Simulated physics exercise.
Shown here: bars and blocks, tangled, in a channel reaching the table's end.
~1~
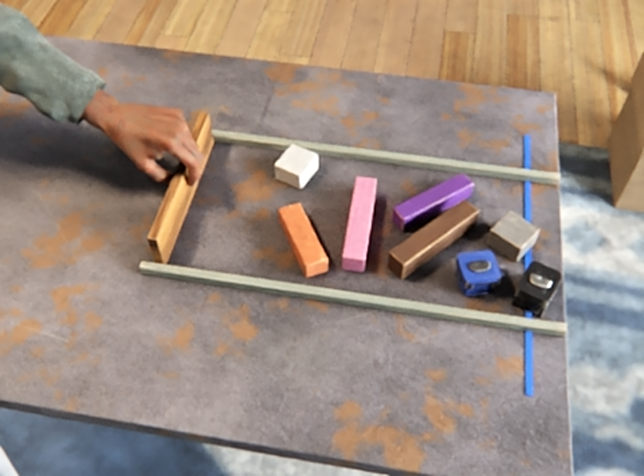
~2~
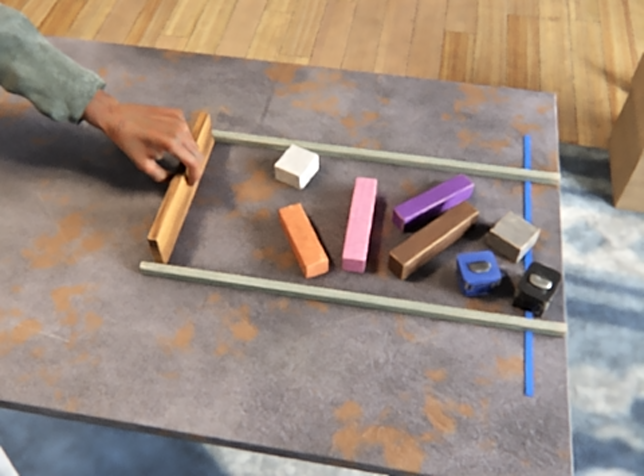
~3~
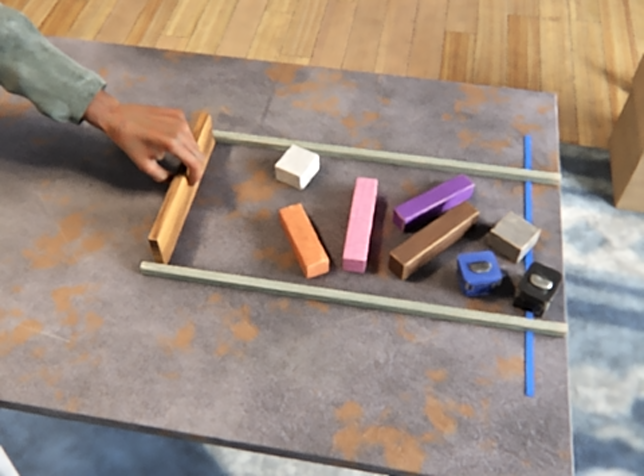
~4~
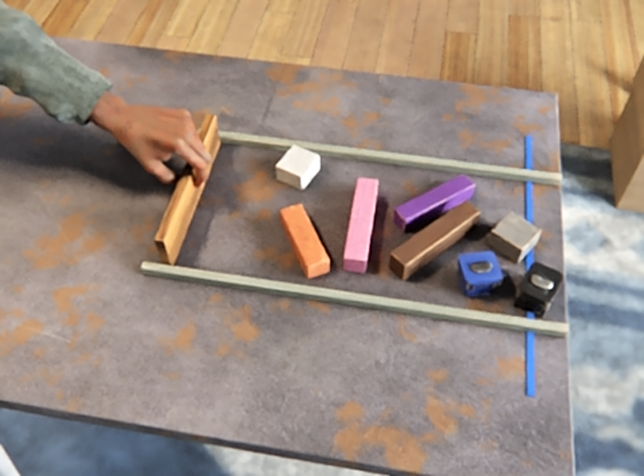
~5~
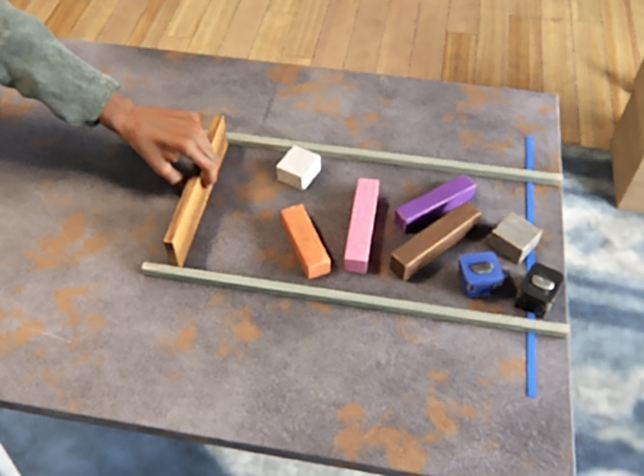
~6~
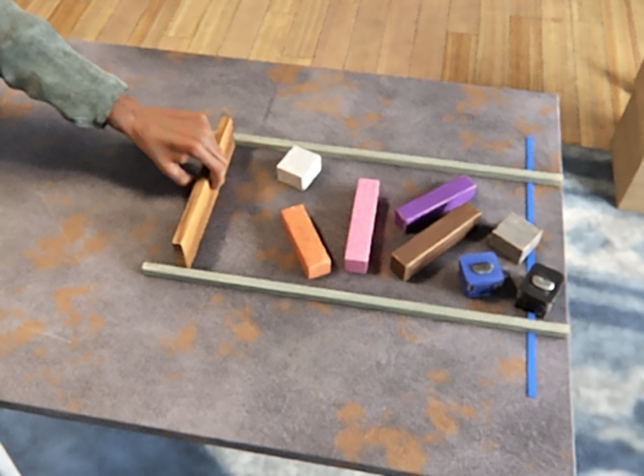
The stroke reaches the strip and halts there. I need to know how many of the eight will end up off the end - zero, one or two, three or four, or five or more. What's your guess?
Falls come to a total above four.
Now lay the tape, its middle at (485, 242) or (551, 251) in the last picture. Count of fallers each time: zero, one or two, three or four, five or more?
Either three or four, then more than four.
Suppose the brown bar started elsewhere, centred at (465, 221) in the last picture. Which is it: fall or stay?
If so, it ends up falling.
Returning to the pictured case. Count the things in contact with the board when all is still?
That makes 2.
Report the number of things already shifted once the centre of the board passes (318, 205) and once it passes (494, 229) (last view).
2 and 8.
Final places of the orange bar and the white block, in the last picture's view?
Result: One about (545, 278), other about (548, 197).
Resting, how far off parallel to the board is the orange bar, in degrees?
Near 0 degrees.
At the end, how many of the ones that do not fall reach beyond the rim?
Count: 0.
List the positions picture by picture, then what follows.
In the first frame, black case (537, 289); grey block (513, 237); blue case (477, 274); board (184, 186); tape (528, 247).
In the second frame, grey block (513, 237); board (184, 186).
In the third frame, blue case (477, 274); orange bar (303, 240).
In the fourth frame, black case (538, 289); brown bar (435, 239).
In the fifth frame, grey block (515, 238); white block (299, 168).
In the sixth frame, black case (539, 290); grey block (515, 238); blue case (479, 275); board (207, 190); tape (531, 248).
Soon after, none off yet; black case at rest near (539, 290); grey block at rest near (515, 238); blue case at rest near (479, 275).
After that, none off yet; black case at rest near (539, 290); grey block at rest near (515, 238); blue case moving near (484, 277).
And then, none off yet; black case tilting well over near (596, 339); grey block tilting well over near (588, 266); blue case displaced well along near (561, 302).
In the end, the number that fall off is five or more; gone, pink bar, purple stick, brown bar, blue case, grey block and black case.
